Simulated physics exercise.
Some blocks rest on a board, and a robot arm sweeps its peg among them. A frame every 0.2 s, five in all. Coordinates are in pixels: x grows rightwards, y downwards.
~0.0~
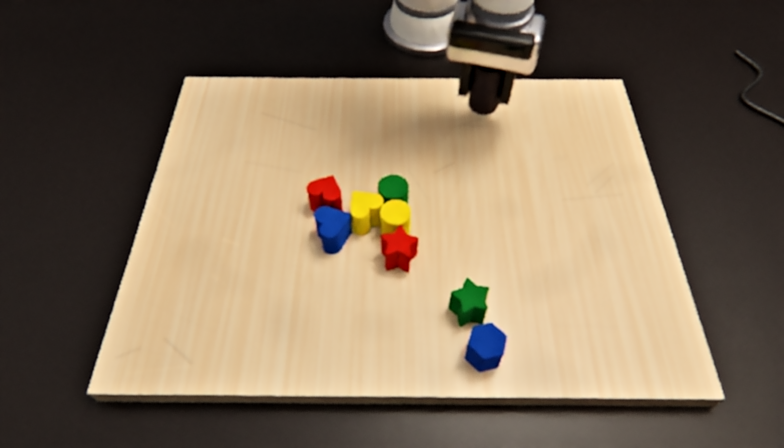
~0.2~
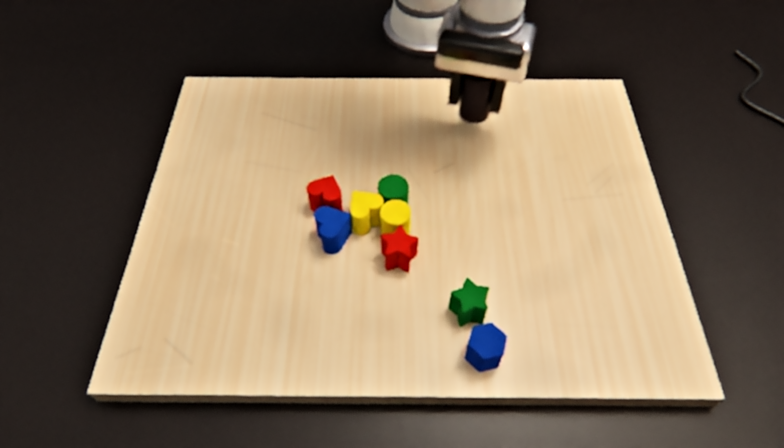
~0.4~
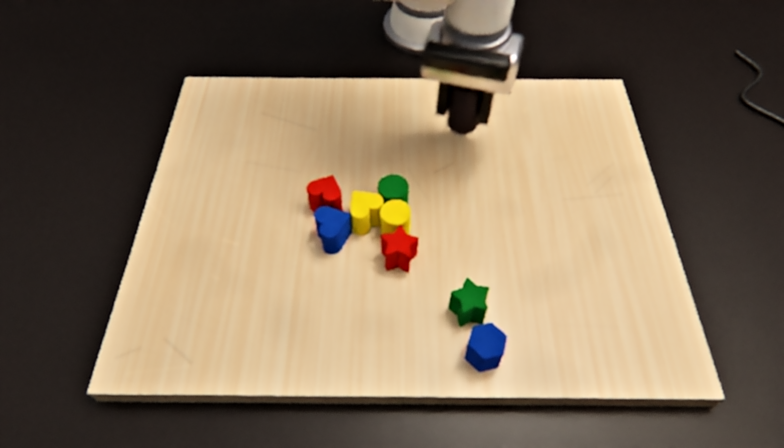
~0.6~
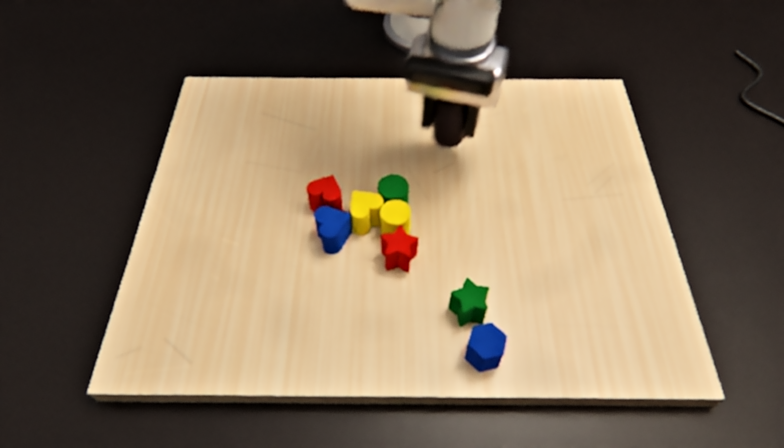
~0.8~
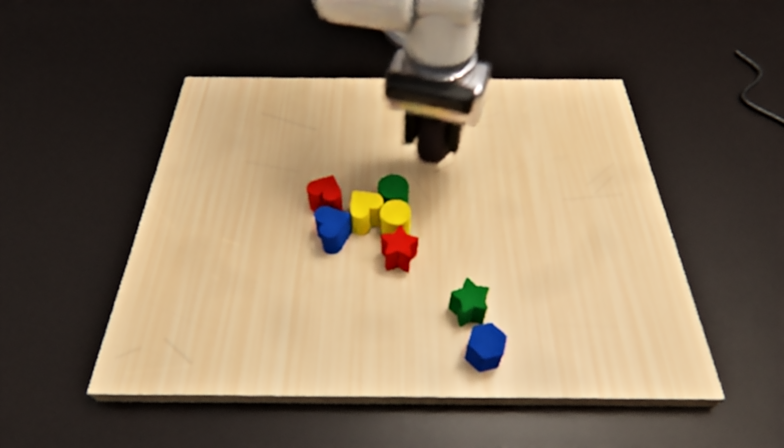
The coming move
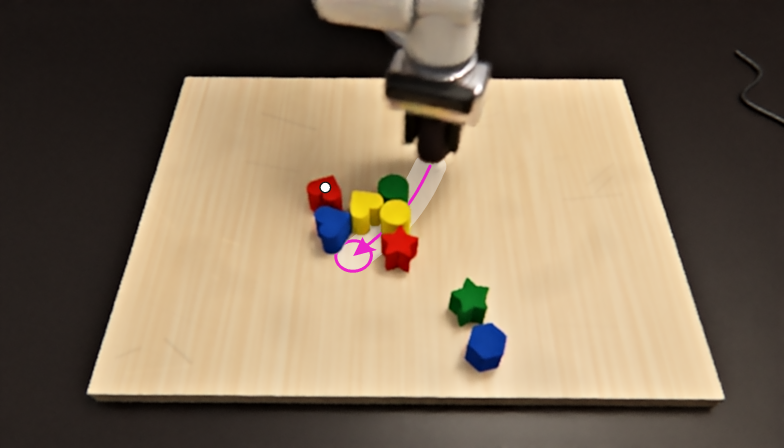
A robot arm moving its peg down and to the left over a wooden board, the colourful blocks below staying still.
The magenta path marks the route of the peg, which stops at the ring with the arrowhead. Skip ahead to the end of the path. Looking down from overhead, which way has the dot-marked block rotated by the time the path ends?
The block spins clockwise.
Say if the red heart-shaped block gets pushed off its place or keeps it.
The red heart-shaped block changes place.
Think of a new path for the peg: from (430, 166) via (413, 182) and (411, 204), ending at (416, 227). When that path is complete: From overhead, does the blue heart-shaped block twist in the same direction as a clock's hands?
In short: Yes.
The drawn path runs from (430, 166) by way of (402, 213) to (354, 256); the dot is on the red heart-shaped block.
What follows on the original path. One third of the way, peg at (414, 183); blue heart-shaped block at (325, 223); yellow heart-shaped block at (357, 207); green round block at (385, 191); yellow round block at (394, 215).
Two thirds of the way, peg at (387, 215); red heart-shaped block at (318, 183), turned 25° clockwise; blue heart-shaped block at (312, 232); yellow heart-shaped block at (327, 211), turned 70° anticlockwise; green round block at (354, 203); yellow round block at (377, 237); red star-shaped block at (400, 253), turned 20° anticlockwise.
At the end, peg at (352, 243); red heart-shaped block at (316, 182), turned 40° clockwise; blue heart-shaped block at (308, 235); yellow heart-shaped block at (317, 212), turned 65° anticlockwise; green round block at (345, 206); yellow round block at (359, 267); red star-shaped block at (399, 257), turned 45° anticlockwise.
